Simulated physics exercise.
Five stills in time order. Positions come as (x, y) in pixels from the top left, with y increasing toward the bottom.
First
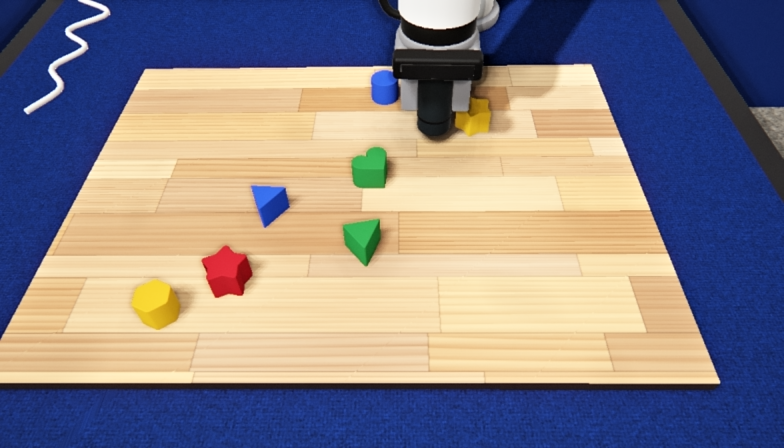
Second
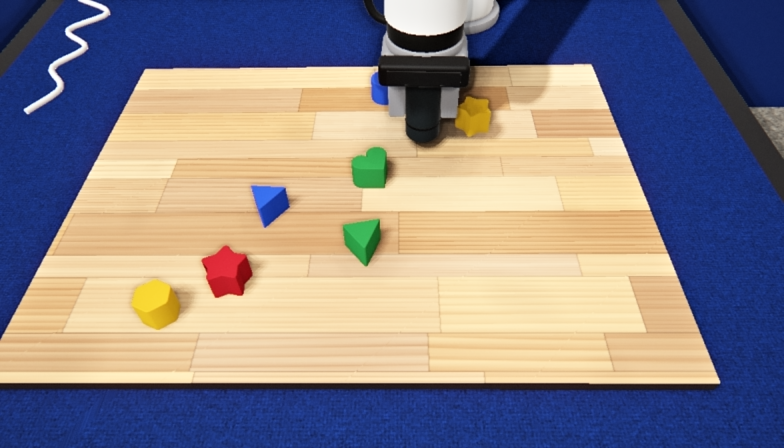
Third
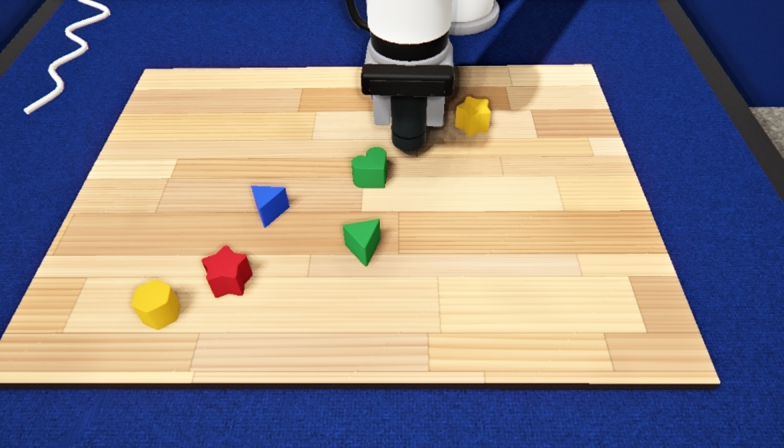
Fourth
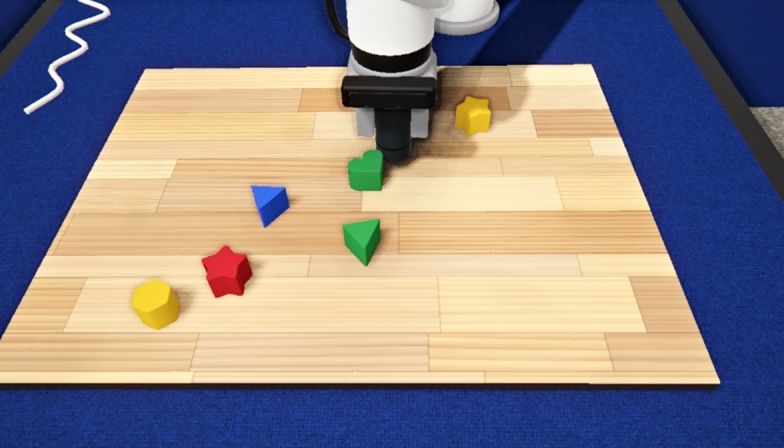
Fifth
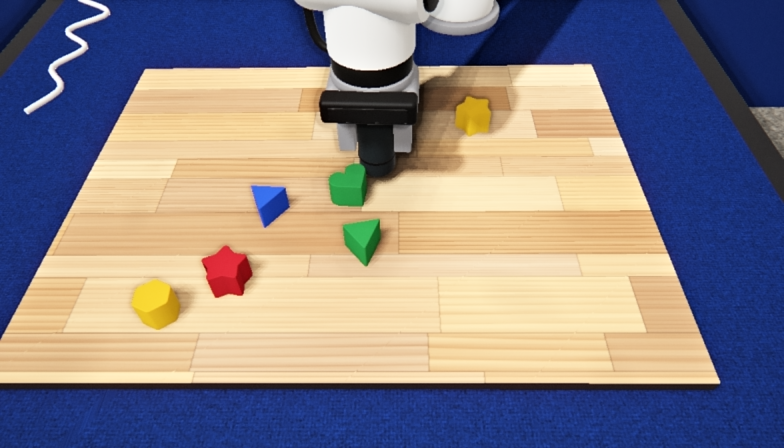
A robot arm with a black tip reaches in from the top of a pale wooden board on blue fabric, seen from above at an angle by a still camera. A green heart and green triangle sit near the middle, a blue triangle, red star and yellow block to the left, and a blue block and yellow star near the arm. The arm slides down and left, then nudges the heart a short way the same direction.
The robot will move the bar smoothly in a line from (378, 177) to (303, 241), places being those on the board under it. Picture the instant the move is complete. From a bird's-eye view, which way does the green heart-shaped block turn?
From the top, the block rotates clockwise.
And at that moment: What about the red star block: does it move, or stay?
Here's my answer: The red star block remains in position.
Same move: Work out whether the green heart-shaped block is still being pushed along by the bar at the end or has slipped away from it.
Expect to find it ahead of the bar.
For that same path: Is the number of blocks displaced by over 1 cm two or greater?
Answer: No.
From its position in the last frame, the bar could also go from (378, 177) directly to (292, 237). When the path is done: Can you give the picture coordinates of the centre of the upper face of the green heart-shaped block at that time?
(261, 245)
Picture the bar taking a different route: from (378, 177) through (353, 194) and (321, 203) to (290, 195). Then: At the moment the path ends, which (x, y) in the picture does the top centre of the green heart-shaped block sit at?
I'd guess (298, 209).
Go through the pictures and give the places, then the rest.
The first picture shows tip of the bar (433, 127), middles of tops, red star block (223, 263), green heart-shaped block (371, 159), green triangular piece (362, 230).
The second picture shows bar (422, 133), nothing pushed.
The third picture shows bar (409, 141), nothing pushed.
The fourth picture shows bar (394, 152), green heart-shaped block (368, 161).
The fifth picture shows bar (377, 166), red star block (223, 263), green heart-shaped block (349, 176), green triangular piece (362, 230).
What follows on the original path. One third of the way, bar (354, 186); green heart-shaped block (322, 196).
Two thirds of the way, bar (327, 209); green heart-shaped block (291, 219).
At the end, bar (301, 231); red star block unmoved; green heart-shaped block (260, 240), turned 20° clockwise; green triangular piece unmoved.
